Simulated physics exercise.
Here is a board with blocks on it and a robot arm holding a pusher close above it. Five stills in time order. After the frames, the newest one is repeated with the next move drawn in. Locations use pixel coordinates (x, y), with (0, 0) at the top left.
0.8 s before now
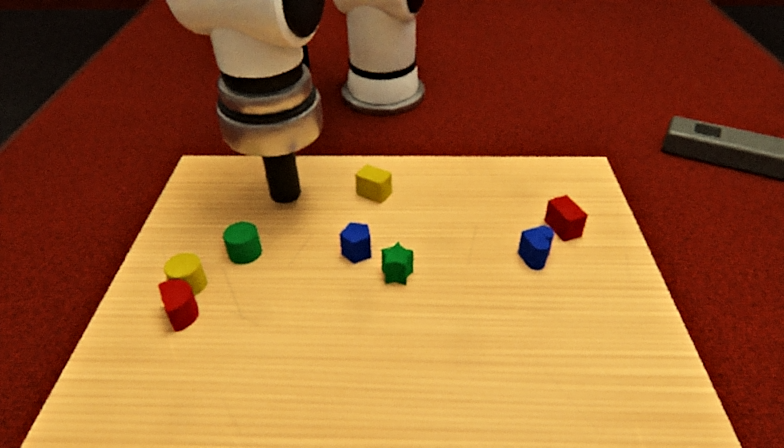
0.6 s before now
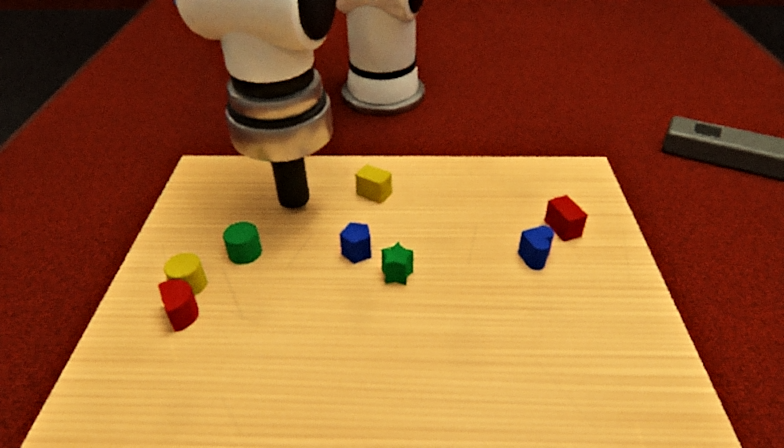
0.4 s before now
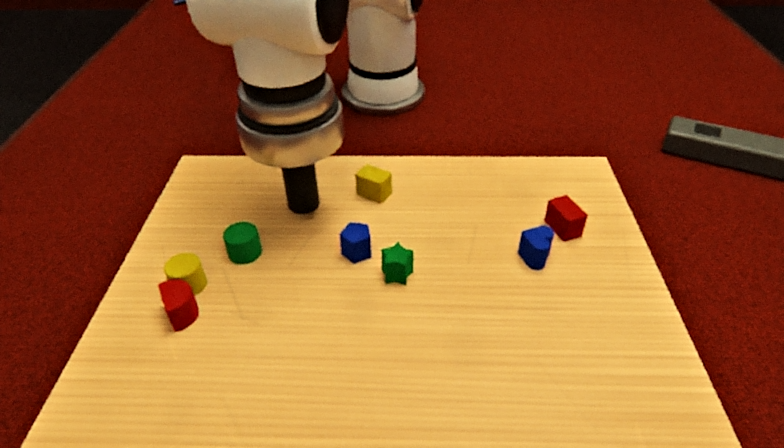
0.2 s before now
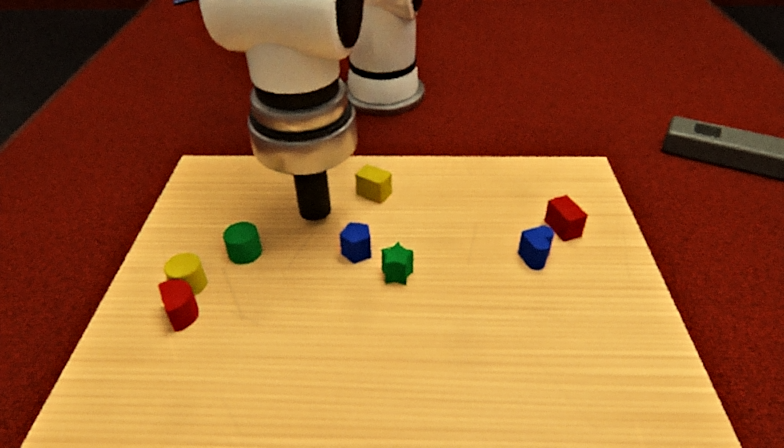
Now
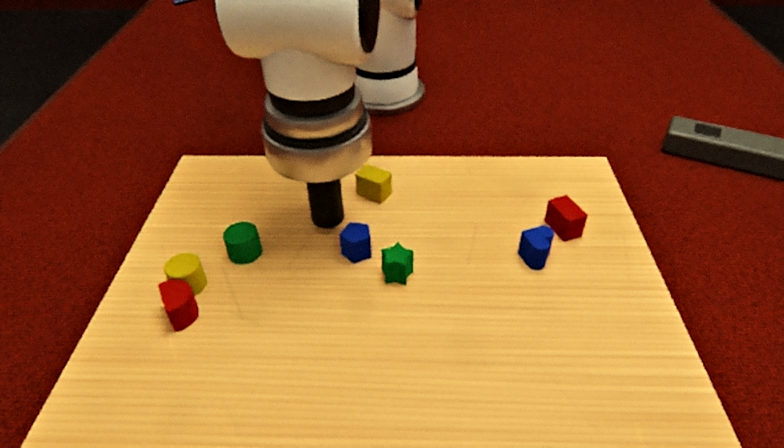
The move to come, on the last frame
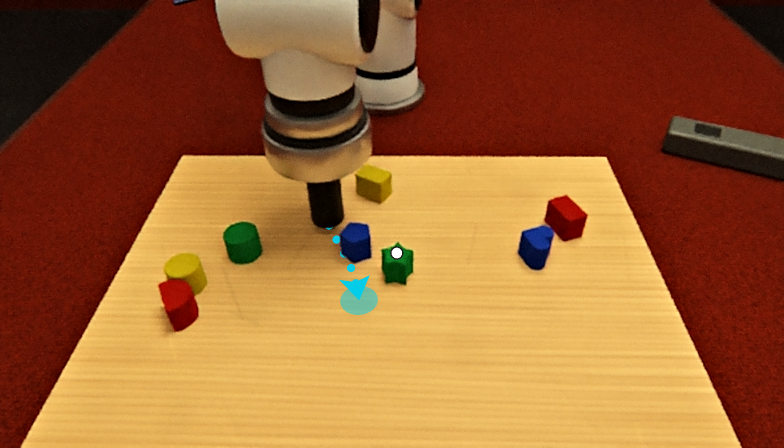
On a pale wooden board set over a red surface, small colored blocks lie scattered beneath a robot arm holding a dark pusher. The arm moves the pusher a short way right and slightly toward the viewer, nearing the blue pentagon, while all the blocks stay still.
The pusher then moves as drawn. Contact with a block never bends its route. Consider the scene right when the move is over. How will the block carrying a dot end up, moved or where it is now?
Somewhere new.
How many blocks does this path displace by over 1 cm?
My answer is two.
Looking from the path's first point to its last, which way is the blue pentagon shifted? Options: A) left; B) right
A.
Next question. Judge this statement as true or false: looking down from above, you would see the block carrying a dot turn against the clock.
My answer: True.
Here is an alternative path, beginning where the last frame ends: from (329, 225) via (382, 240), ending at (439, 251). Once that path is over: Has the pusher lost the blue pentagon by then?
The answer is yes.
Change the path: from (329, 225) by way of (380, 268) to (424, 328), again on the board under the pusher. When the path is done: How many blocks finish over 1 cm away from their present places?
Two will move.
Path on the board, from (329, 225) through (347, 259) to (359, 300); the dot is on the green star-shaped block.
On the path given first. One third of the way, pusher at (340, 240); blue pentagon at (364, 239).
Two thirds of the way, pusher at (352, 264); blue pentagon at (383, 255), turned 25° anticlockwise; green star-shaped block at (411, 260), turned 35° anticlockwise.
At the end, pusher at (358, 292); blue pentagon at (388, 260), turned 40° anticlockwise; yellow rectangular block in place; green star-shaped block at (417, 261), turned 45° anticlockwise.
